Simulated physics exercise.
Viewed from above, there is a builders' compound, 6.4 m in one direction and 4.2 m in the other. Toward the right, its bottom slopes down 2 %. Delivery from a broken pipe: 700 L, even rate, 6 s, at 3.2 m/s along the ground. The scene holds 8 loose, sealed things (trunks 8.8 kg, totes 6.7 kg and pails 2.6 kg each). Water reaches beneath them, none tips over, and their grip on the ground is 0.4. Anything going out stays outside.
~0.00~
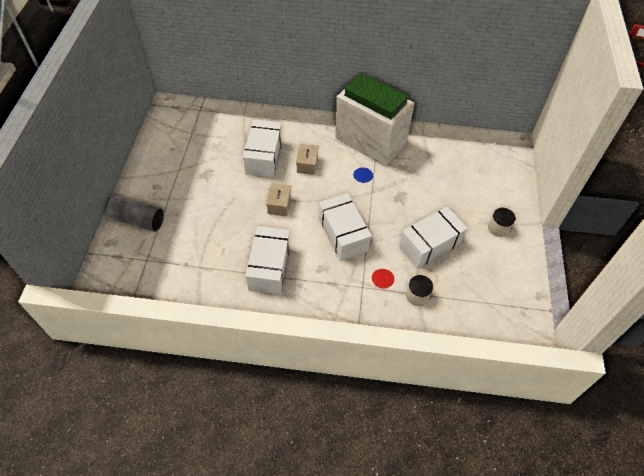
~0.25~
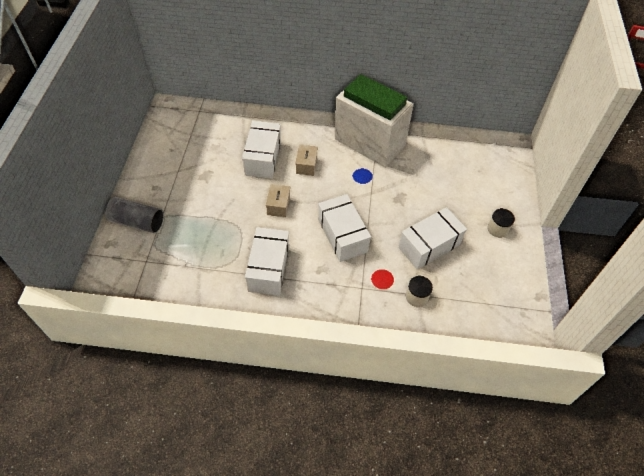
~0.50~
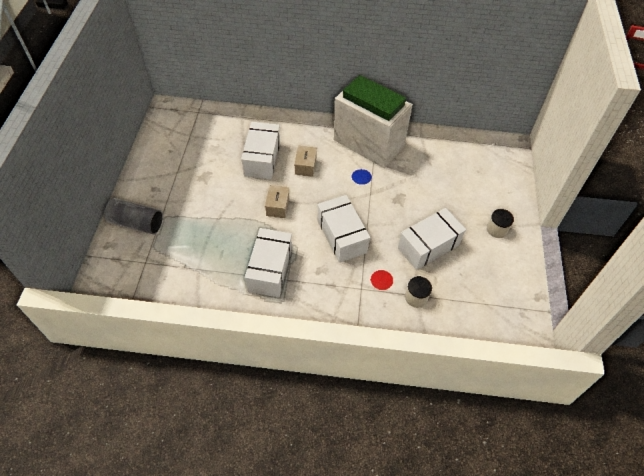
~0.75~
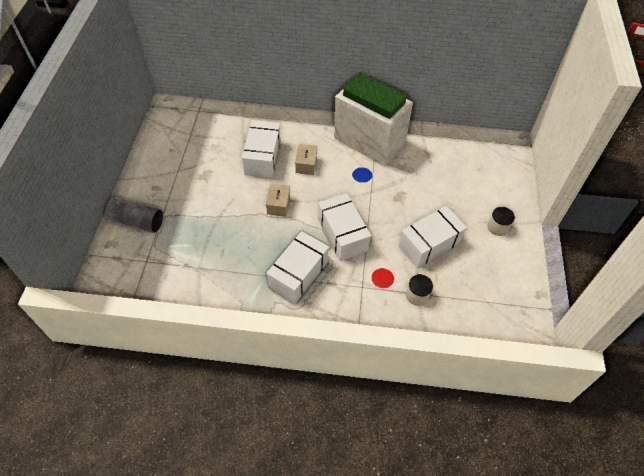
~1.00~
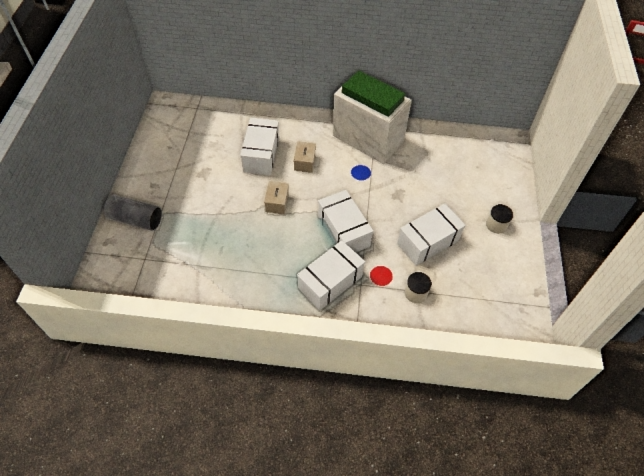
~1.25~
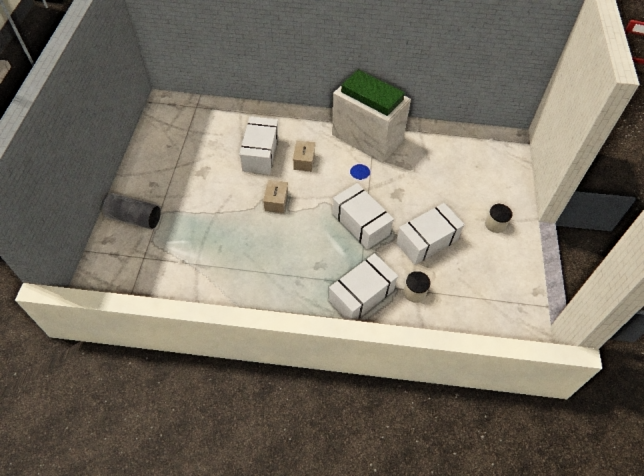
Water spreads from a dark pipe at the left across the pale floor of a walled yard holding white boxes and smaller containers. It reaches the nearest white box, which turns and slides right, covering the red patch, while a second white box shifts slightly right.
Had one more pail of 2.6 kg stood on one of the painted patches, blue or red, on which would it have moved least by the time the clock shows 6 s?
Blue patch.
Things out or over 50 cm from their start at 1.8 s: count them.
By that point, 2.
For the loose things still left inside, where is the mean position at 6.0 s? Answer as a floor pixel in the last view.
(387, 193).
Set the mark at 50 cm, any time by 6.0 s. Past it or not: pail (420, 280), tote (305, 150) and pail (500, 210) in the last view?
Result by item: Beyond it; within it; beyond it.
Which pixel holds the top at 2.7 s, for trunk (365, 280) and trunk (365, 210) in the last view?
About (533, 334) for the first and (418, 178) for the second.
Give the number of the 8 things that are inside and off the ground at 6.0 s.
I'd say 1 of them.
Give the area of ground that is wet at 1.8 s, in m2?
Flooded: Near 7.0 m2.
After 1.8 s on blue it would be 0 cm off in 0 cm of water; on red it would be 72 cm off in 5 cm of water.
After 2.7 s on blue it would be 0 cm off in 0 cm of water; on red it would be 216 cm off in 3 cm of water.
After 4.2 s on blue it would be 0 cm off in 0 cm of water; on red it would be gone out.
After 6.0 s on blue it would be 0 cm off in 0 cm of water; on red it would be gone out.
